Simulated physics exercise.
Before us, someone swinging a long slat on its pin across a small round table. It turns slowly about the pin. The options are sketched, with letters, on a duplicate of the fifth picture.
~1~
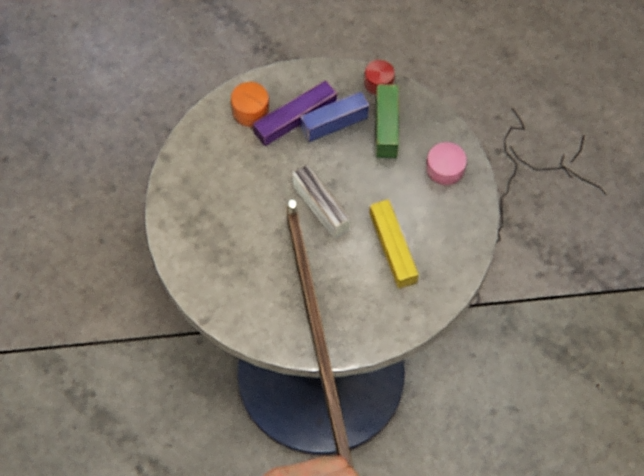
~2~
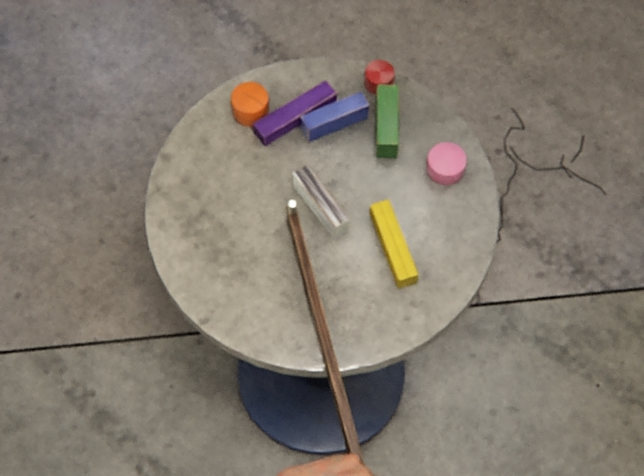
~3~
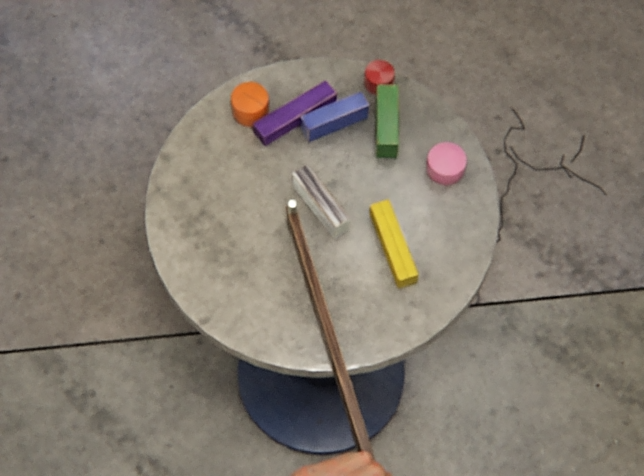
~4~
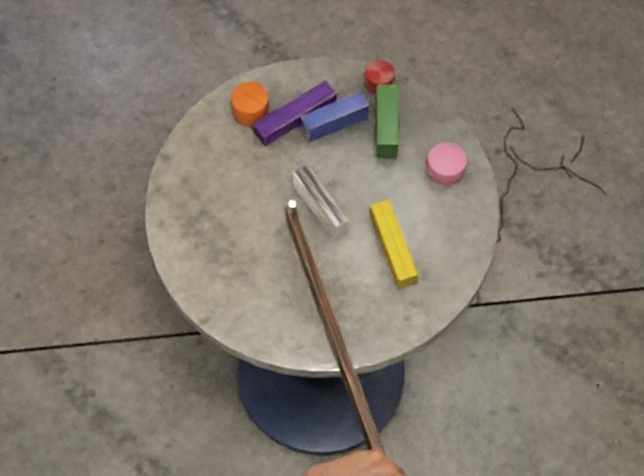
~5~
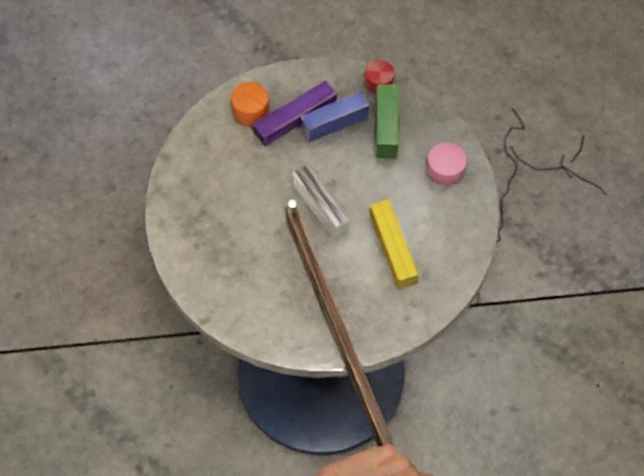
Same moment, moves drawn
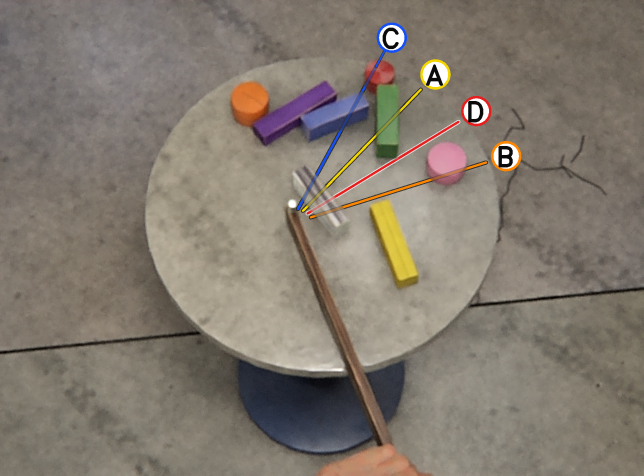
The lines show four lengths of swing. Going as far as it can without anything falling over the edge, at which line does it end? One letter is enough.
It should halt at D.
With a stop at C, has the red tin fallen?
Yes.
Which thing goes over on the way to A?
The red tin.
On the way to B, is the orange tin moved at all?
By then, no.
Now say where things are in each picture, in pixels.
The first frame shows pink tin (446, 164); arm (315, 312); purple stick (295, 113).
The second frame shows arm (319, 311); yellow stick (393, 244).
The third frame shows arm (323, 310); red tin (380, 78).
The fourth frame shows arm (328, 309); blue bar (335, 117).
The fifth frame shows arm (332, 307); purple stick (295, 113); orange tin (250, 104); yellow stick (393, 244).
On the copy, A at (364, 149); B at (400, 190); C at (338, 136); D at (384, 167).
On D. First, arm (388, 264); yellow stick (394, 238); red tin (380, 78).
Then, arm (403, 202); yellow stick (391, 193); white stick (315, 186).
Finally, arm (383, 157); red tin (380, 68); pink tin (422, 120); nothing has fallen.
By contrast, A drops the red tin; B is safe but short; C drops the red tin.
